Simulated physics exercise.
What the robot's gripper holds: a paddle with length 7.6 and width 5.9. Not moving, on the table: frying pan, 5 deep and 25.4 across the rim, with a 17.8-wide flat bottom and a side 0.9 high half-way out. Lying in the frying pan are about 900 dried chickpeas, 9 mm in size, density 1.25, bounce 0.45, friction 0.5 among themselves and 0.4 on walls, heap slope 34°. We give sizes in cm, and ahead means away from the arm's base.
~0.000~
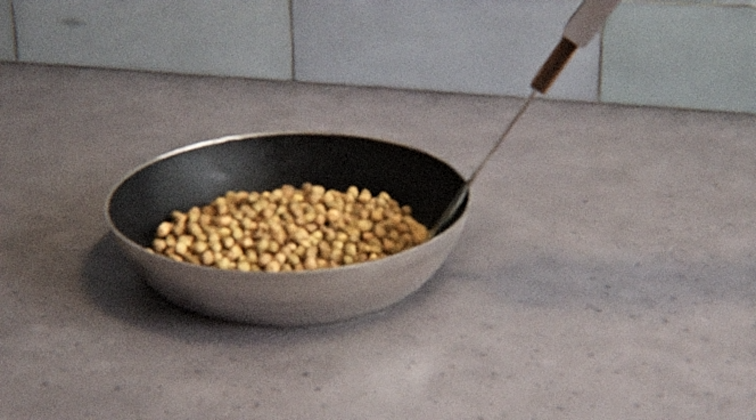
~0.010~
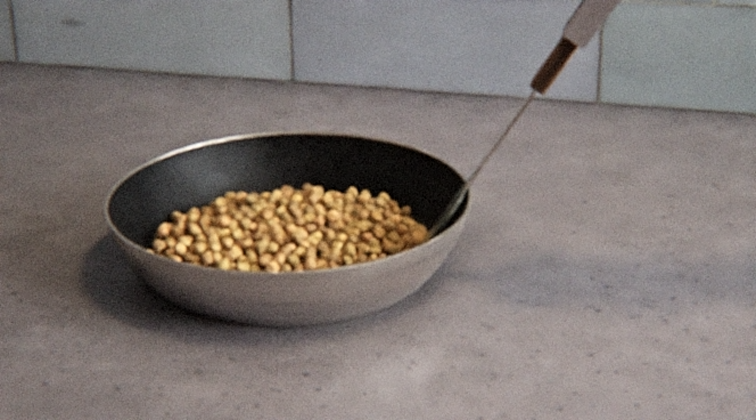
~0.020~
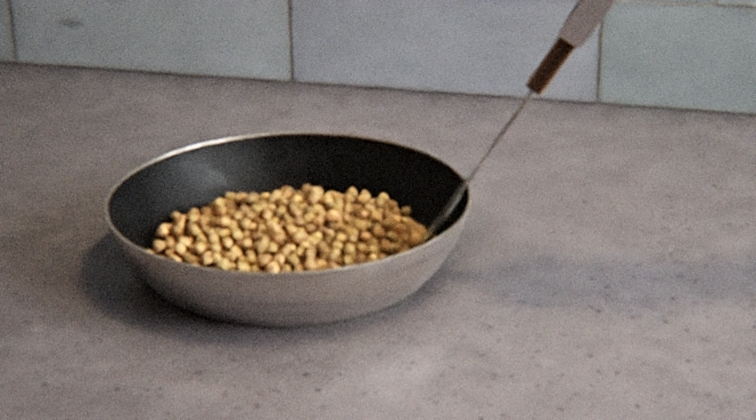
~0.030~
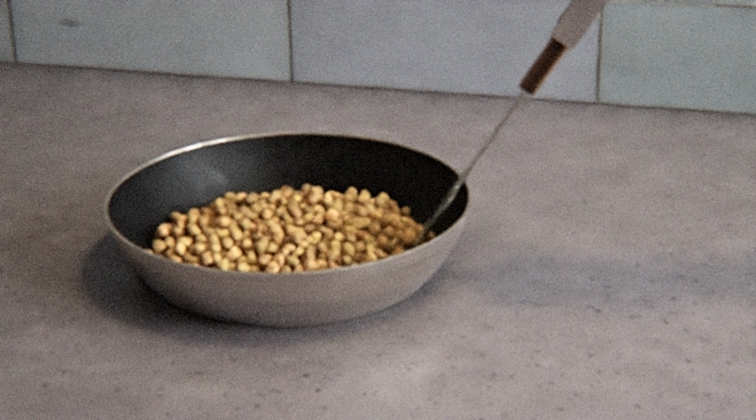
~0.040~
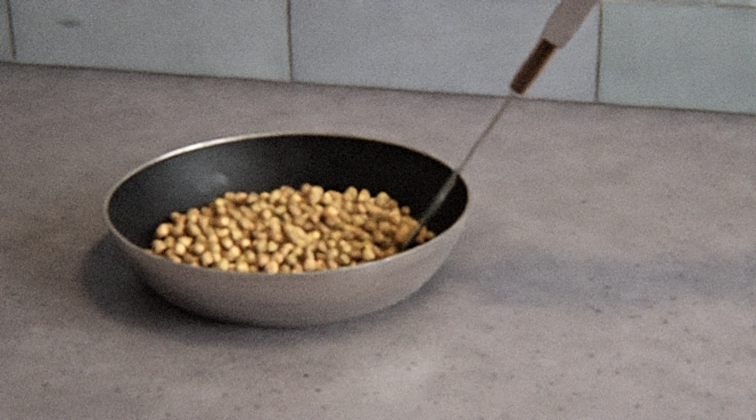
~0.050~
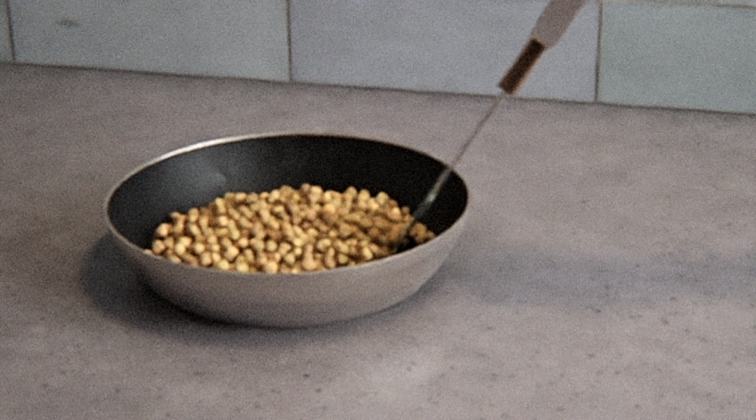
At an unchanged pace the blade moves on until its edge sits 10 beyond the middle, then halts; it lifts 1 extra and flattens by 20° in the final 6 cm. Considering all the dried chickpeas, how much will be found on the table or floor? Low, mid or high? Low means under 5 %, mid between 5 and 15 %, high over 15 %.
Mid.
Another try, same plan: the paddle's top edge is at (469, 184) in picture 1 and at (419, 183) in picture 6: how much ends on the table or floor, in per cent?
Some 15 percent ends up on the table or floor.
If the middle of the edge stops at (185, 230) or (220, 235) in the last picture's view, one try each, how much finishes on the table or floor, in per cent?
Respectively some 0 and 0 percent end on the table or floor.
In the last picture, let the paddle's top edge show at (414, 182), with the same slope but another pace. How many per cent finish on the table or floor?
Estimate: Close to 15 %.
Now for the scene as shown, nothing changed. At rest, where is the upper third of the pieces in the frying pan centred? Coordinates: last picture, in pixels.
Pixel position: Approx. (191, 215).
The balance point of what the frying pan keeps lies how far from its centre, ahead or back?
About 3.0 centimetres ahead.
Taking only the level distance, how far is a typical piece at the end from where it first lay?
It comes to some 2 cm.
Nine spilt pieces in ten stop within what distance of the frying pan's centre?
I'd estimate close to 25 centimetres.
After 0.14 s, sloping 58°, highest piece 5 above the table; 900 in the frying pan.
After 0.23 s, sloping 53°, highest piece 5 above the table; 900 in the frying pan.
After 0.48 s, sloping 38°, highest piece 9 above the table; 833 in the frying pan, 50 on the table or floor, 17 on the blade or in flight.
After 1.53 s, sloping 38°, highest piece 5 above the table; 833 in the frying pan, 67 on the table or floor.
In the end, 833 in the frying pan, 67 on the table or floor. That is 7 % on the table or floor.
